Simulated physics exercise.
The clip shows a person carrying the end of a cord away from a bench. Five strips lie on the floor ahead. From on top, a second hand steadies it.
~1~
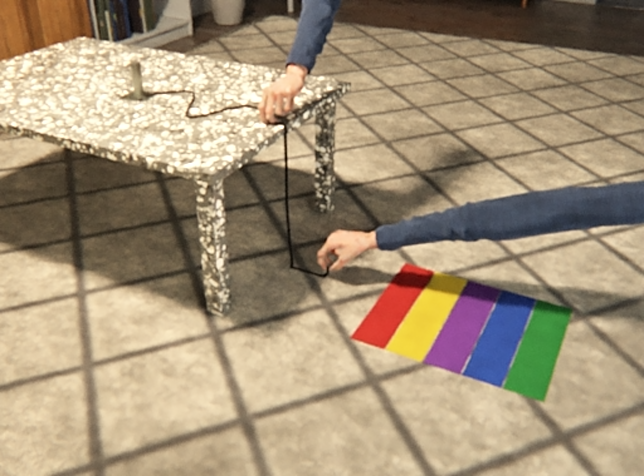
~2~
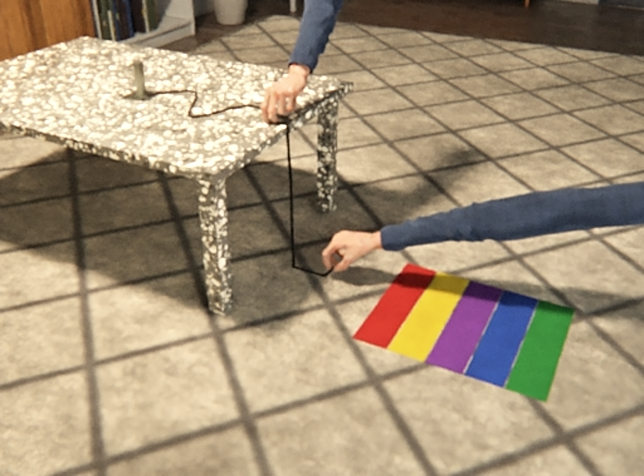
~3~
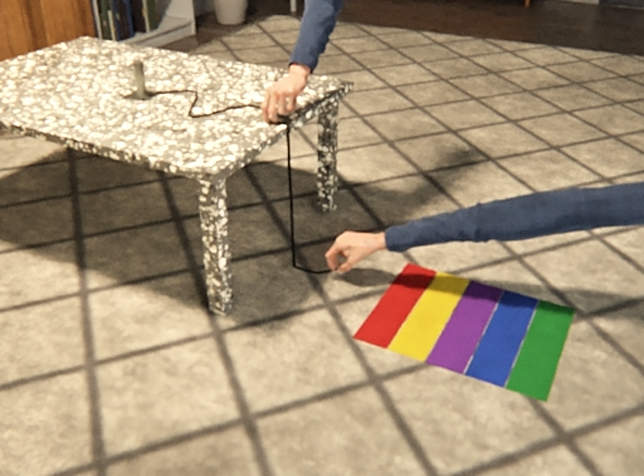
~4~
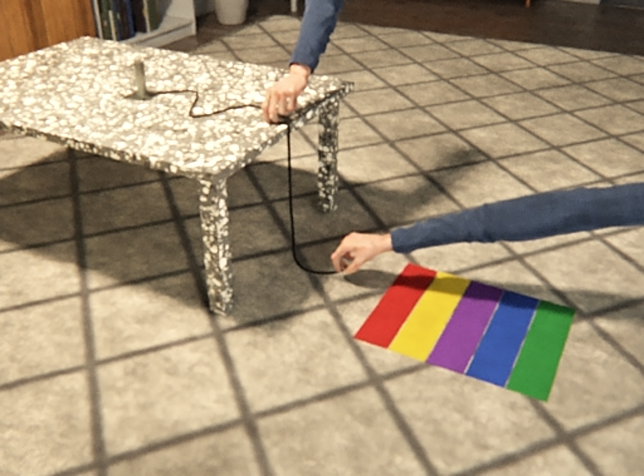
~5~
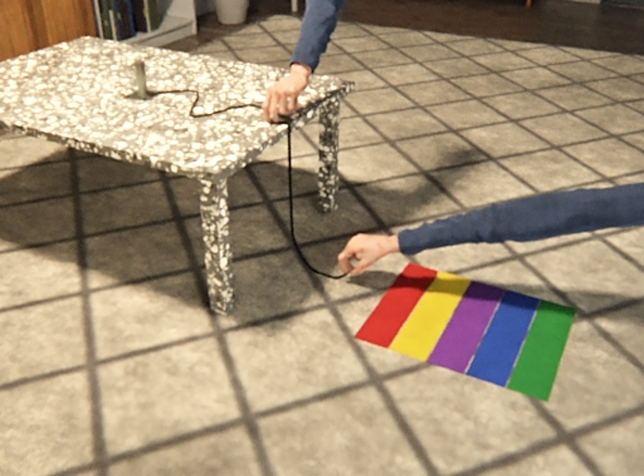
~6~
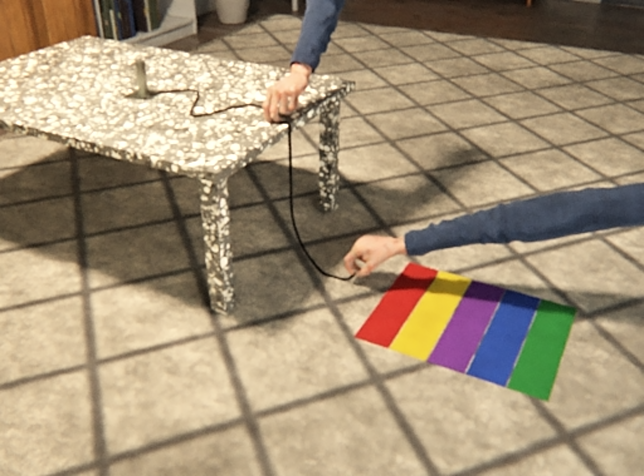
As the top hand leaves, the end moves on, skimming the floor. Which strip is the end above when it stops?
The green one.
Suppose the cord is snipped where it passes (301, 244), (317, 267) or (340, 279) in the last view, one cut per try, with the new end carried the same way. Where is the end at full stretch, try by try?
(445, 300), (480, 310), (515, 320).
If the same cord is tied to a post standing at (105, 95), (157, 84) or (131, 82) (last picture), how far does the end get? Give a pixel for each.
First close to (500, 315), next close to (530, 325), last close to (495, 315).
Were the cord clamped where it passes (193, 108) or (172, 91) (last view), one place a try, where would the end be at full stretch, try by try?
(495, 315); (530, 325).
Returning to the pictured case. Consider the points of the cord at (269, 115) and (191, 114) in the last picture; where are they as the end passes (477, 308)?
About (304, 176), and the other about (246, 111).
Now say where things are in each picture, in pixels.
In the first picture, end (328, 267); red (377, 328); yellow (413, 340); purple (450, 351); blue (489, 364); green (530, 377).
In the second picture, end (333, 268); cord through (180, 92) (189, 111) (241, 107) (281, 123) (291, 192) (293, 252).
In the third picture, end (337, 269).
In the fourth picture, end (343, 270); cord through (181, 91) (190, 111) (242, 107) (282, 123) (290, 192) (294, 252).
In the fifth picture, end (349, 272).
In the sixth picture, end (355, 273); cord through (182, 91) (191, 110) (243, 106) (283, 123) (291, 191) (306, 252).
Soon after, end near (478, 308); over purple.
After that, end near (519, 321); over blue.
At the stop, end near (546, 328); over green. It gets as far as the green strip.
